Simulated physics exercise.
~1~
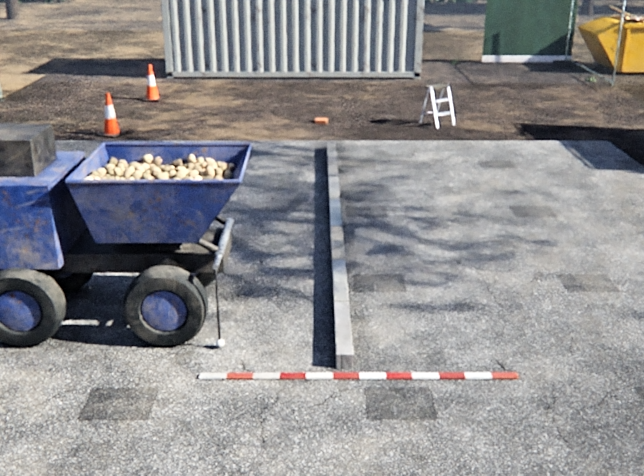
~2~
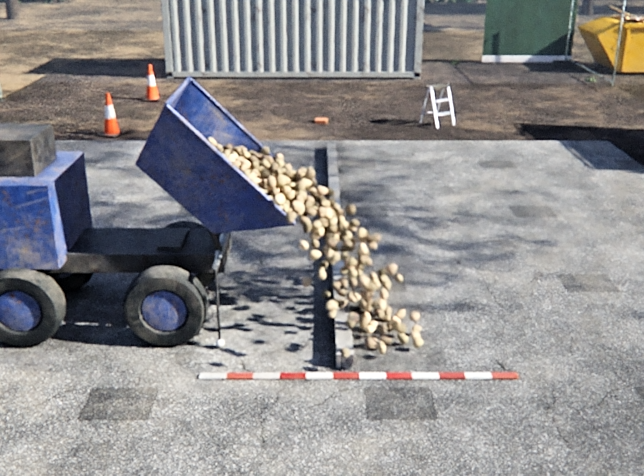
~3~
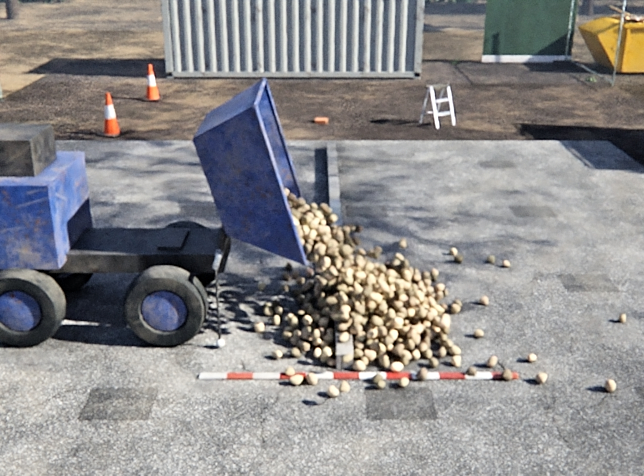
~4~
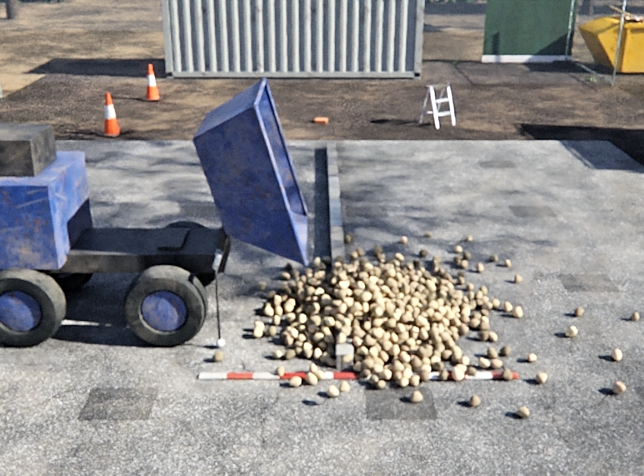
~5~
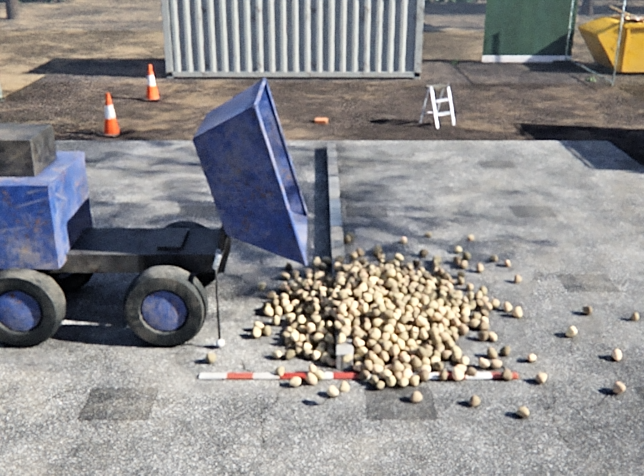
A blue dumper on the left tipped its body steeply and poured a load of round, tan stones across a low kerb, where they spread into a heap, mostly beyond it, with a few scattered to the right as the emptied body stayed raised.
